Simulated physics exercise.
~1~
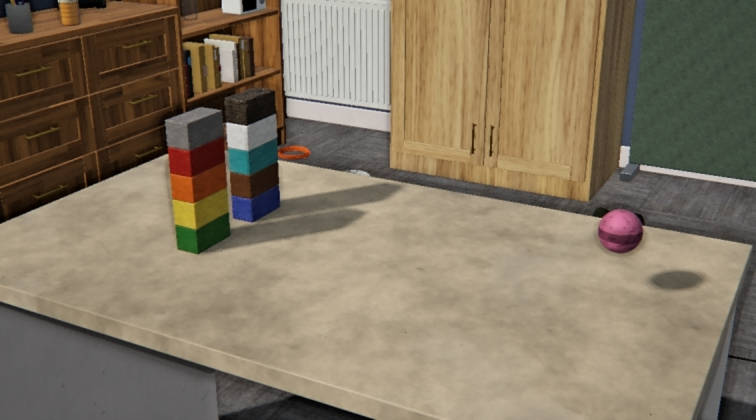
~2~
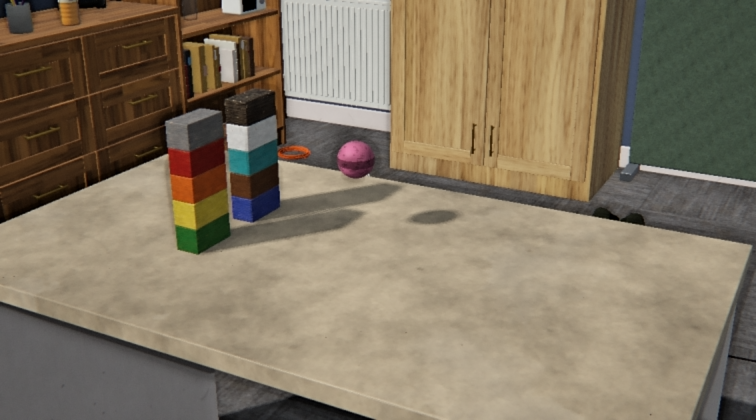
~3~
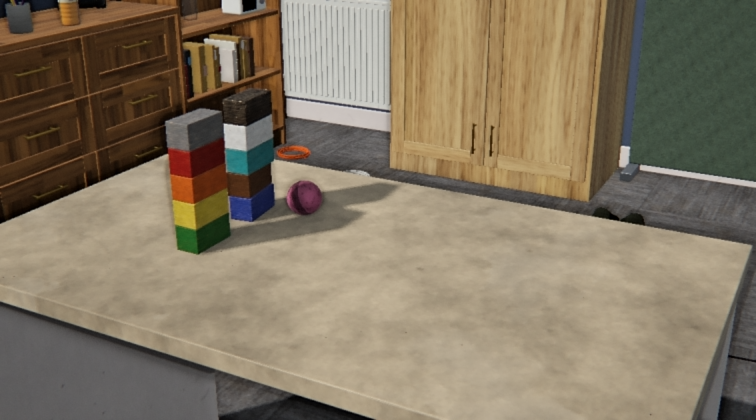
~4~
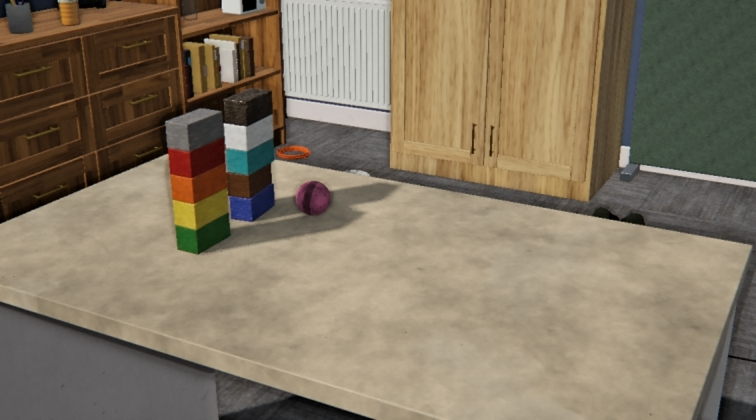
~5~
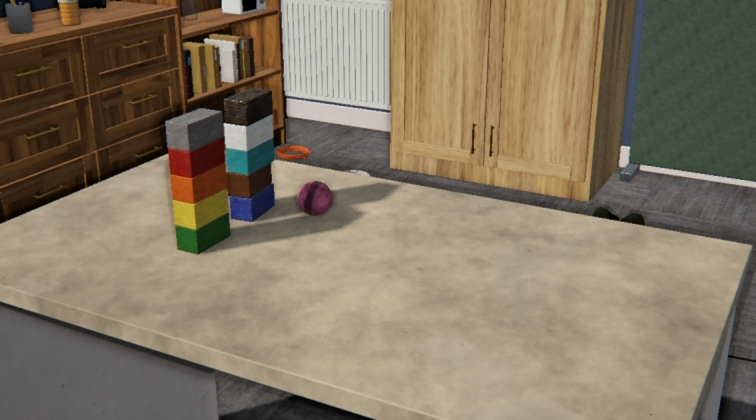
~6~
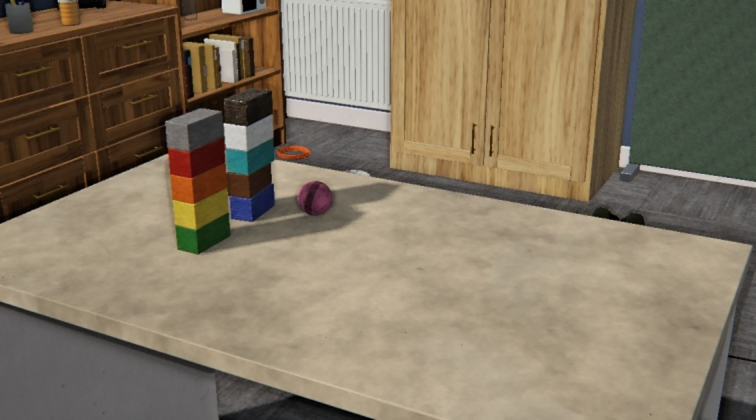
To begin with, two stacks of coloured blocks stand side by side towards the left of a stone-topped table, while a pink ball hangs in the air at the right, its shadow on the surface. The ball flies left across the table towards the stacks. It drops lower and comes in close beside the blue and brown blocks at the bottom of the rear stack. It then moves back a little to the right and comes to rest on the tabletop. At the end, both stacks are still upright, with the black block above the white one and the ball lying still nearby.
